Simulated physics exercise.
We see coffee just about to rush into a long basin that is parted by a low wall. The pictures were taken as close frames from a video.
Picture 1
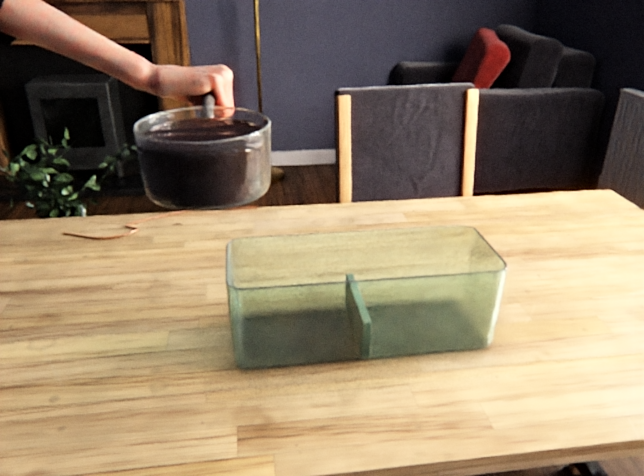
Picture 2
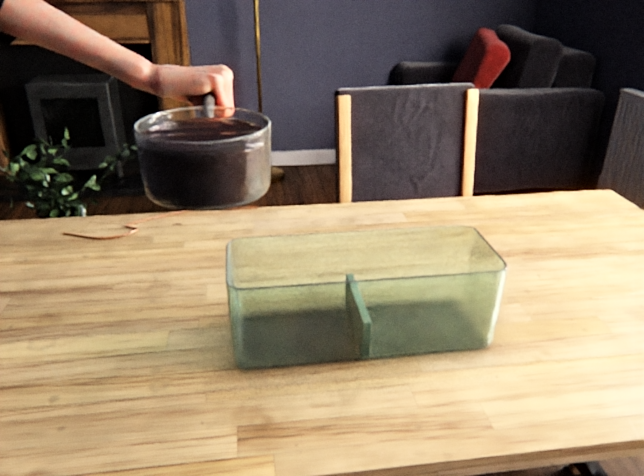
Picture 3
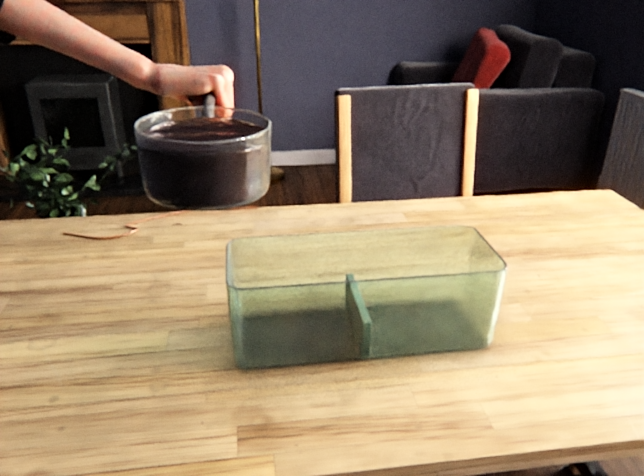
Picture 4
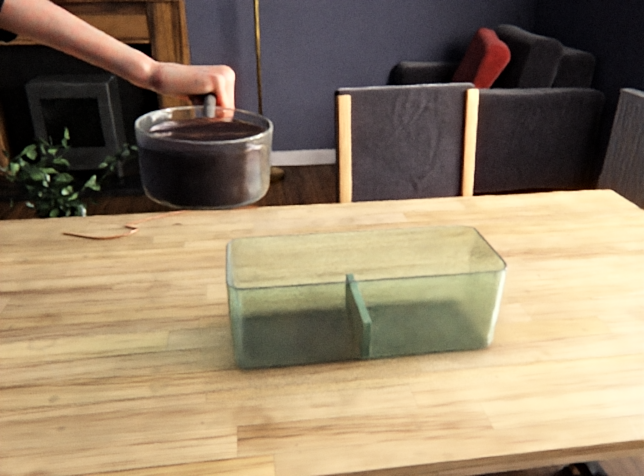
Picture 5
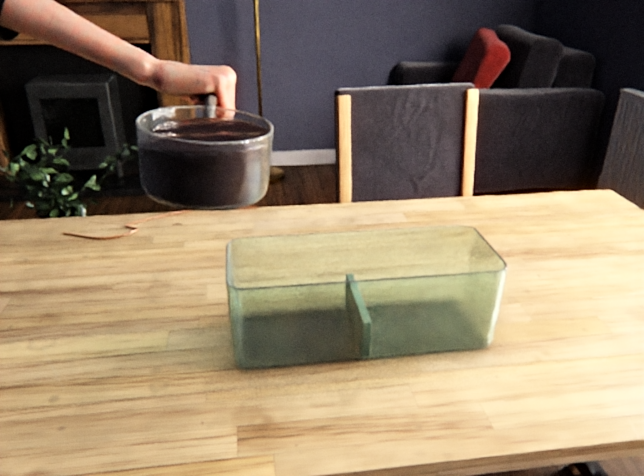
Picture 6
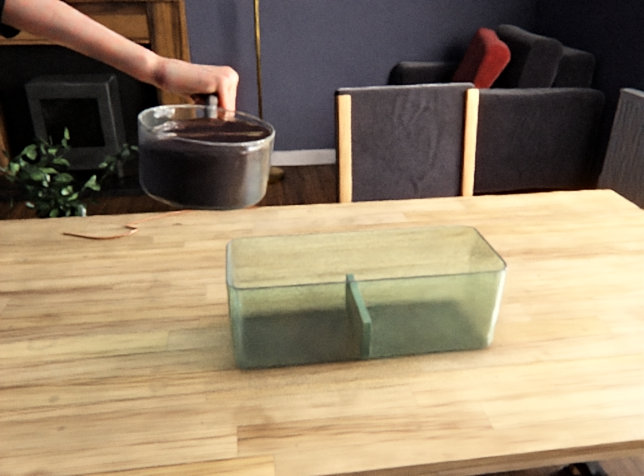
In a dim living room with dark blue-grey walls, a pale wooden table is seen from slightly above by a still camera. A long, see-through green basin with a low dividing wall sits on the table, a hand at upper left grips a clear pot of dark coffee, and grey chairs and a red cushion stand behind. The hand holds the pot nearly still, then tilts it slightly to the right.
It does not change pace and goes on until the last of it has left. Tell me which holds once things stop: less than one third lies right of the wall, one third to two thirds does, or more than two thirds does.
Looks to me like the right side of the wall gets short of a third.
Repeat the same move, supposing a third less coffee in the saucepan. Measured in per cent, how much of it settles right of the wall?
0 per cent.
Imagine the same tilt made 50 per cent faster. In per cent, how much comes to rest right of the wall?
About 10 per cent.
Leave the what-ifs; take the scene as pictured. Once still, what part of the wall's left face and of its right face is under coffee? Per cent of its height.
Left 80 per cent, right 10.
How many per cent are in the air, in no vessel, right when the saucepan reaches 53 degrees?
Some 25 per cent, I'd say.
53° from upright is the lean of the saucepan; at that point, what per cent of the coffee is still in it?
I'd put it near 65 %.
A moment on, the saucepan is tipped part way and 67 per cent is still to pour, 10 is left of the wall and 0 right of it.
Next, the saucepan is tipped on its side and 18 per cent is still to pour, 65 is left of the wall and 6 right of it.
Then the saucepan is tipped on its side and 3 per cent is still to pour, 85 is left of the wall and 10 right of it.
Later the saucepan is tipped on its side and 0 per cent is still to pour, 88 is left of the wall and 11 right of it.
At rest 89 per cent lies left of the wall, 11 right of it and 0 outside.
